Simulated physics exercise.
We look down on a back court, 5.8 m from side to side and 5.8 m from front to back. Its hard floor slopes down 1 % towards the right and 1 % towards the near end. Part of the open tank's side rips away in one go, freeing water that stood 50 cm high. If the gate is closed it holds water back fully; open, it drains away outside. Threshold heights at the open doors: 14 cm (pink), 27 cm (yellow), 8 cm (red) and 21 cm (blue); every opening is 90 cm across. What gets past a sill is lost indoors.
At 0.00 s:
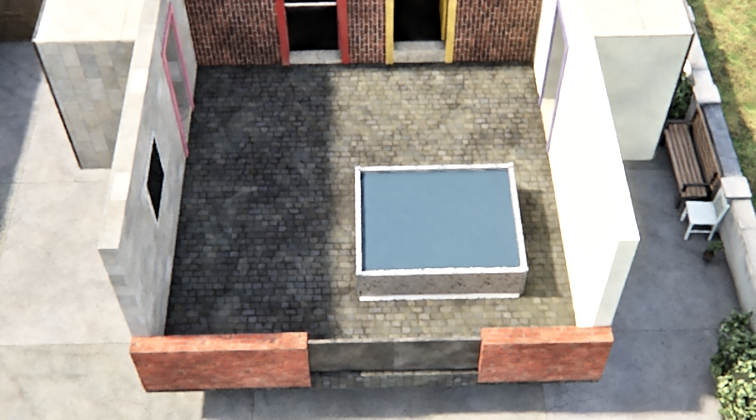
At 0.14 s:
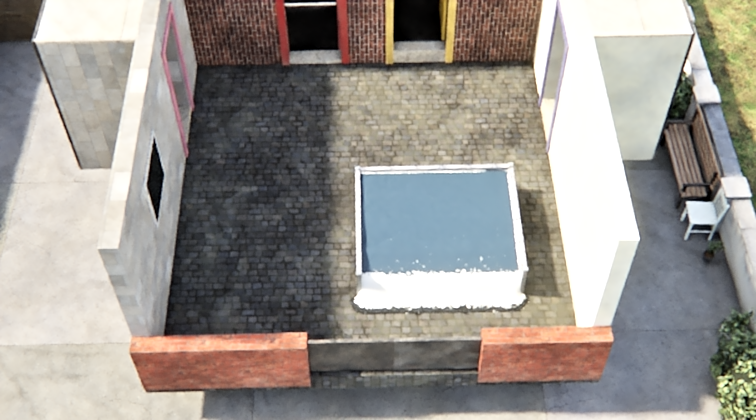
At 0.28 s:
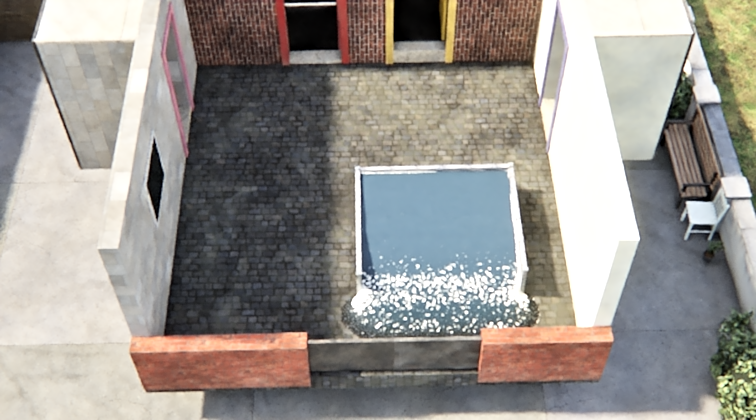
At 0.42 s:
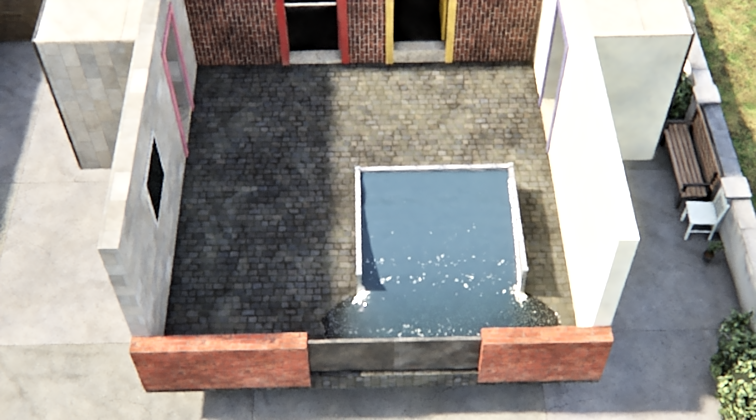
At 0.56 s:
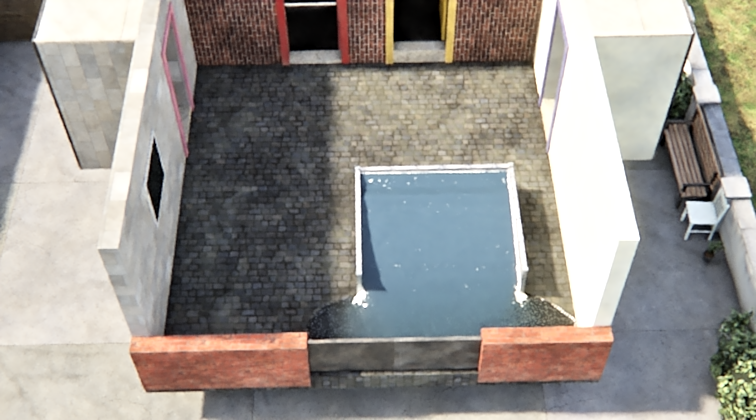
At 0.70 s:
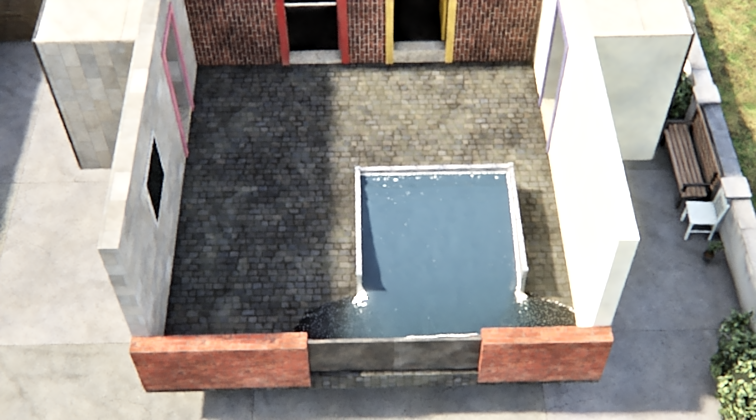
In a walled back court, the near side of an open water tank gave way, and water poured out in a white, frothy rush, then spread darkly across the paving beside the low front wall.
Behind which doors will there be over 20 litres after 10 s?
The water let in: At the pink door it stays under the limit; at the yellow door it stays under the limit; at the red door it keeps below the limit; at the blue door it does not reach the limit.
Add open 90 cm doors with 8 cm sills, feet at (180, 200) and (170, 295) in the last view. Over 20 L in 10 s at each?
In turn: Below, over.
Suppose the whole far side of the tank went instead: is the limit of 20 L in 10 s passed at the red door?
Against that limit: Red above.
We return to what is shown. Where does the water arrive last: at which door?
The red one.
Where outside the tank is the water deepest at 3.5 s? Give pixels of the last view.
Around (532, 61).
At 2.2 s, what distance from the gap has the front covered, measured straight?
About 4.0 m.
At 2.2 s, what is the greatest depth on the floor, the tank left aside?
About 44 cm.
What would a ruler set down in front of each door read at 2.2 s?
In cm: Pink 0, yellow 0, red 0, blue 0.
After 1.4 s water covers 15 % of the floor and is deepest (48 cm) near (568, 356); pink door not reached, yellow door not reached, red door not reached, blue door not reached.
After 2.2 s water covers 30 % of the floor and is deepest (44 cm) near (581, 356); pink door not reached, yellow door not reached, red door not reached, blue door not reached.
After 3.5 s water covers 50 % of the floor and is deepest (30 cm) near (532, 61); pink door 1 cm at the sill, 0 L in, yellow door not reached, red door not reached, blue door 11 cm at the sill, 0 L in.
After 6.0 s water covers 90 % of the floor and is deepest (14 cm) near (449, 335); pink door 3 cm at the sill, 0 L in, yellow door 5 cm at the sill, 0 L in, red door 9 cm at the sill, 0 L in, blue door 5 cm at the sill, 0 L in.
After 10.0 s water covers 100 % of the floor and is deepest (12 cm) near (568, 356); pink door 5 cm at the sill, 0 L in, yellow door 4 cm at the sill, 0 L in, red door 5 cm at the sill, 3 L in, blue door 10 cm at the sill, 0 L in.
